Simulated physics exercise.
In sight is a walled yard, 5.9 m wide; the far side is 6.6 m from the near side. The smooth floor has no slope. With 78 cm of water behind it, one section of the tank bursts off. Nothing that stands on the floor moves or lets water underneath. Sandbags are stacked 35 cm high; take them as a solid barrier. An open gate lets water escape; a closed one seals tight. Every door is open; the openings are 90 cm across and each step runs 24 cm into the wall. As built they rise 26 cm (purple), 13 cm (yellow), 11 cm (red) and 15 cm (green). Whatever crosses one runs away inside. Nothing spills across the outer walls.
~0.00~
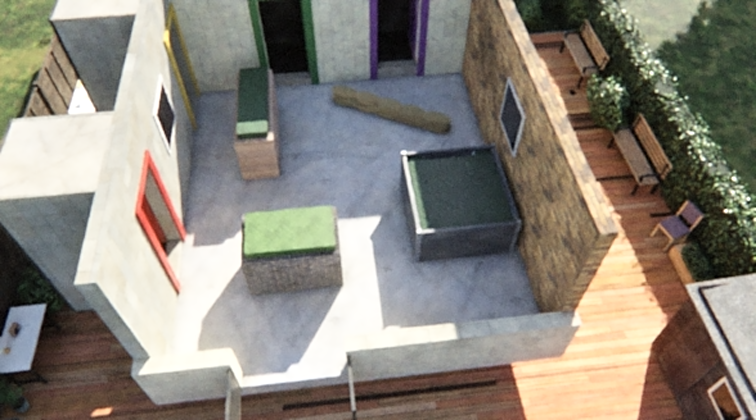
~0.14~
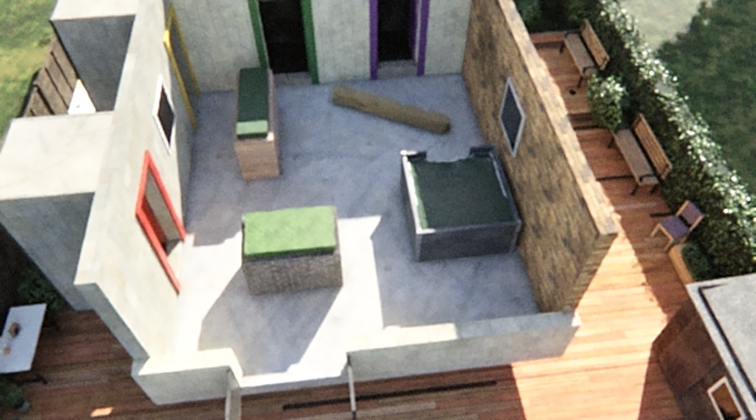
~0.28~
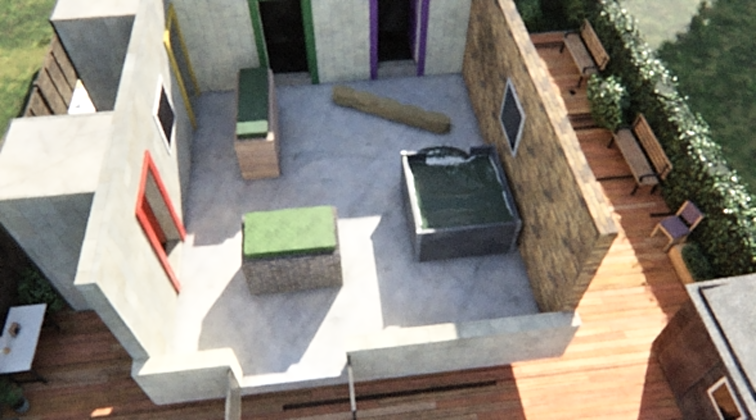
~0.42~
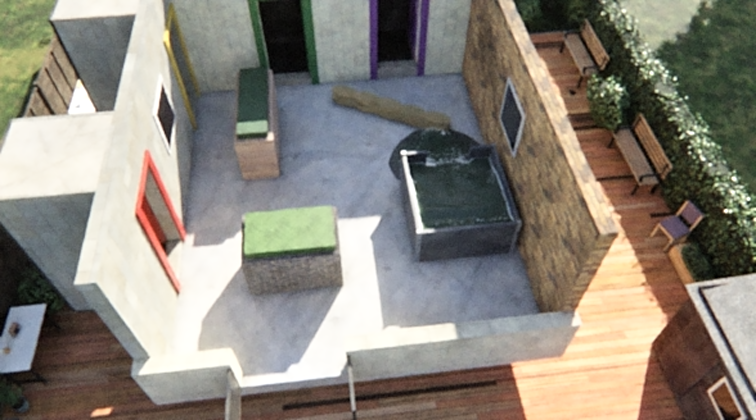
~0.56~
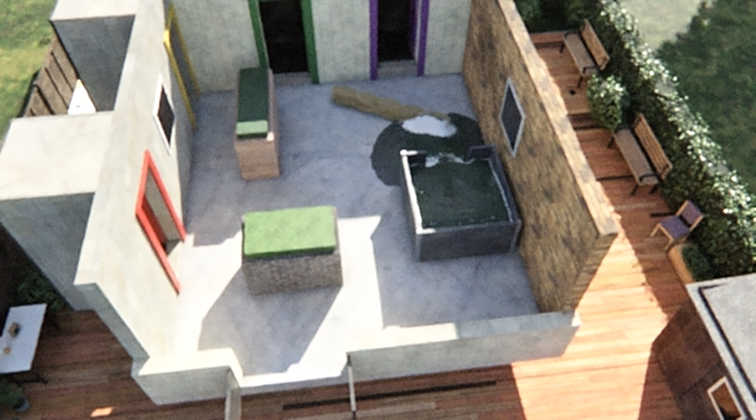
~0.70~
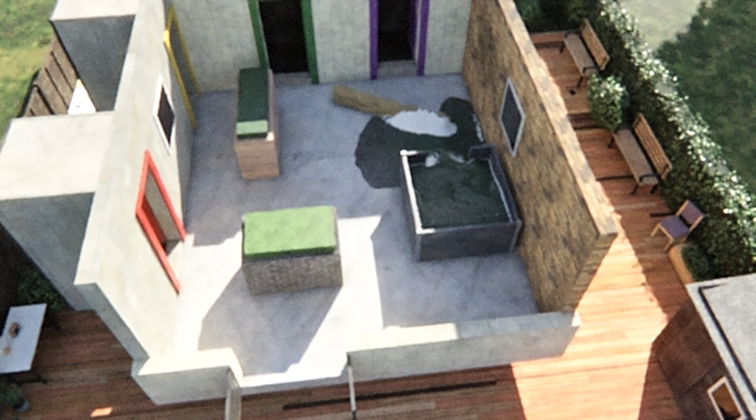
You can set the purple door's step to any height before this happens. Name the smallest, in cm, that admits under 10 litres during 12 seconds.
At least 10.5 cm or so.
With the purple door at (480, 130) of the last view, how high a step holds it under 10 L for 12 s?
Roughly 23 cm.
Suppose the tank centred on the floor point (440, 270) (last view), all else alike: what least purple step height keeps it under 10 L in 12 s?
Some 9.0 cm.
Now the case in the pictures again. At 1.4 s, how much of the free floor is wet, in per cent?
Some 20 per cent of it.
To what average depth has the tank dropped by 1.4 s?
Some 46 cm.
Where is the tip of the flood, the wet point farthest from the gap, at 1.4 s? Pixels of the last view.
At about (298, 99).
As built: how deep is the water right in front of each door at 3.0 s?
Depths in cm: Purple 12, yellow 13, red 0, green 18.
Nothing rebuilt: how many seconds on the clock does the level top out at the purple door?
Around 2.4 s.
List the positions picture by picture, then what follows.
The tank at (458, 189) is whole and still, 78 cm deep; the purple door at (398, 40) is dry, in the first picture.
Water pours out on the far side and has run 0.3 m, to a hidden place; about 12 cm deep outside, 78 cm at the back, in the second picture.
The front is at a hidden place, 0.8 m from the gap on the far side; 0.8 m2 of floor is wet, 78 cm left at the back, in the third picture.
Water pours out on the far side and has run 1.4 m, to (422, 131); about 9 cm deep outside, 72 cm at the back, in the fourth picture.
The gap is on the far side, the front 1.8 m out at (456, 116); the back of the tank holds 65 cm, in the fifth picture.
The gap is on the far side, the front 2.3 m out at (457, 101); the back of the tank holds 66 cm; the purple door at (398, 40), 3.2 m from the gap, is still 1.4 m from the nearest water, in the sixth picture.
After 1.4 s water covers 20 % of the floor, deepest (42 cm) near (432, 135); it has not reached the purple door.
After 3.0 s water covers 40 % of the floor, deepest (26 cm) near (442, 140); 12 cm at the purple door, 0 litres in over its 26 cm step.
After 12.0 s water covers 95 % of the floor, deepest (9 cm) near (171, 368); 7 cm at the purple door, 0 litres in over its 26 cm step.
At the purple door as built, the water arrived by 1.6 s and peaked near 13 cm at 2.4 s.
Run again over the same 12 s with other heights there, 20 litres in over 9 cm, 4 litres over 12 cm. The limit of 10 litres is kept from about 10.5 cm up.
